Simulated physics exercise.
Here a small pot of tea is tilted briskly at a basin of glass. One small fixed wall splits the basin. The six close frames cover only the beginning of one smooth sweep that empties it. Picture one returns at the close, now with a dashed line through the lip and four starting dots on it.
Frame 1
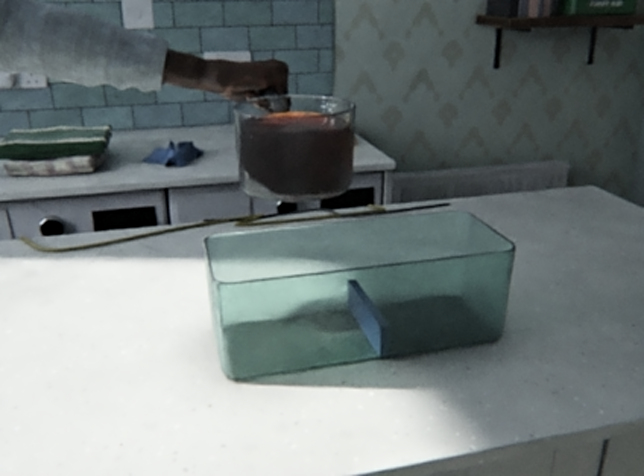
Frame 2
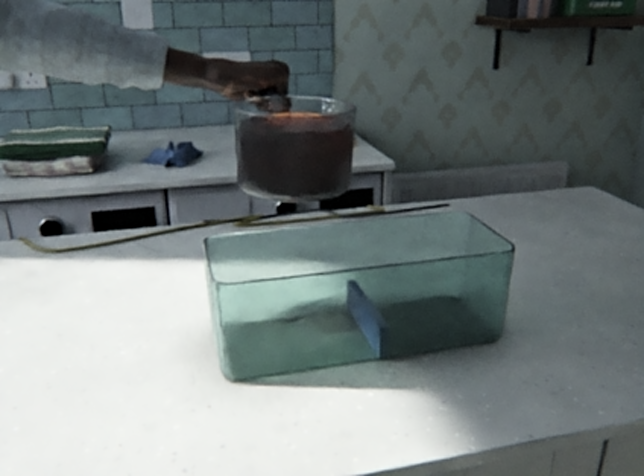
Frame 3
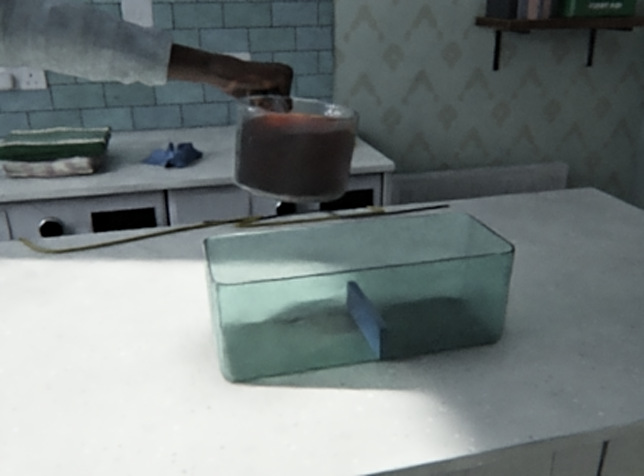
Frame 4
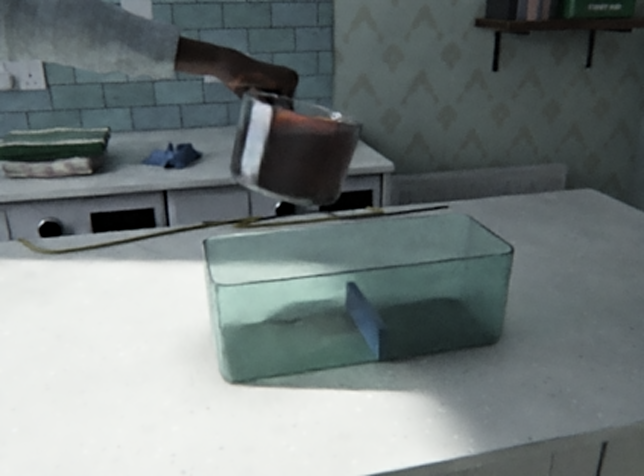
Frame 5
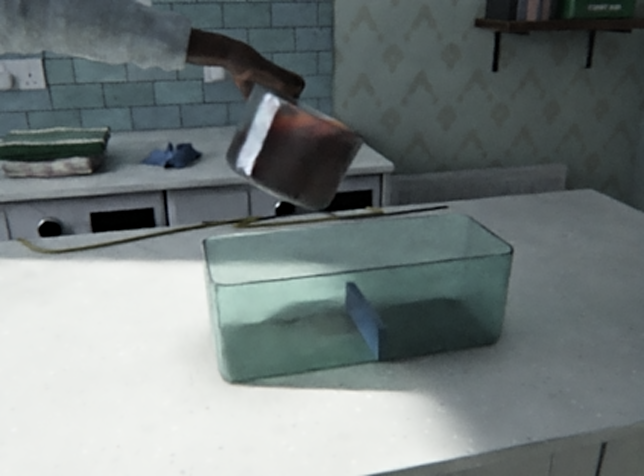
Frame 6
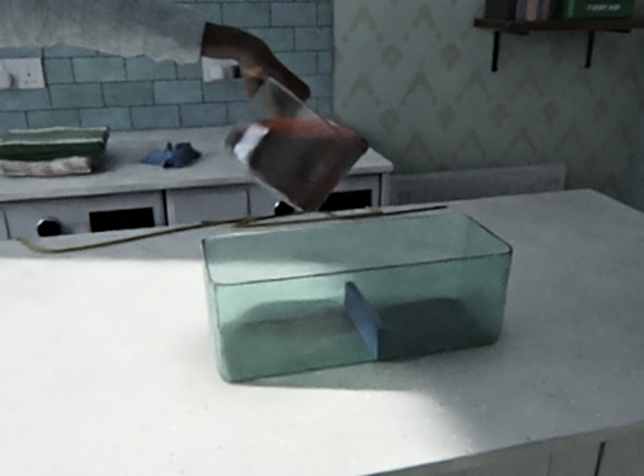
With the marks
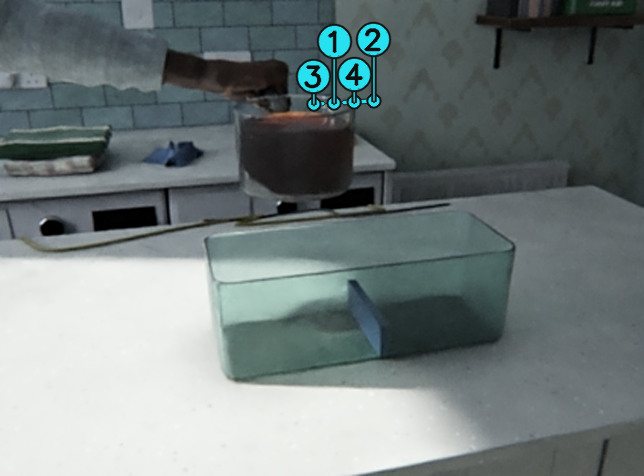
In a kitchen with pale counters, a hand held a small glass pot of dark tea above a clear basin with a low blue divider, then tilted it briskly rightward until tea reached over the lip.
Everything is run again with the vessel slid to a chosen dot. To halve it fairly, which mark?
Choose 3.
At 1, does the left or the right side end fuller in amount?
The right side.
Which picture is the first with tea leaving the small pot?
Picture 6.
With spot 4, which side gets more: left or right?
The right one.
In cyan, 1 at (334, 103); 2 at (373, 101); 3 at (313, 104); 4 at (354, 102).
If 1 is chosen, about 17 % ends left of the wall and 83 % right of it.
If 2 is chosen, about 9 % ends left of the wall and 90 % right of it.
If 3 is chosen, about 50 % ends left of the wall and 49 % right of it.
If 4 is chosen, about 10 % ends left of the wall and 89 % right of it.
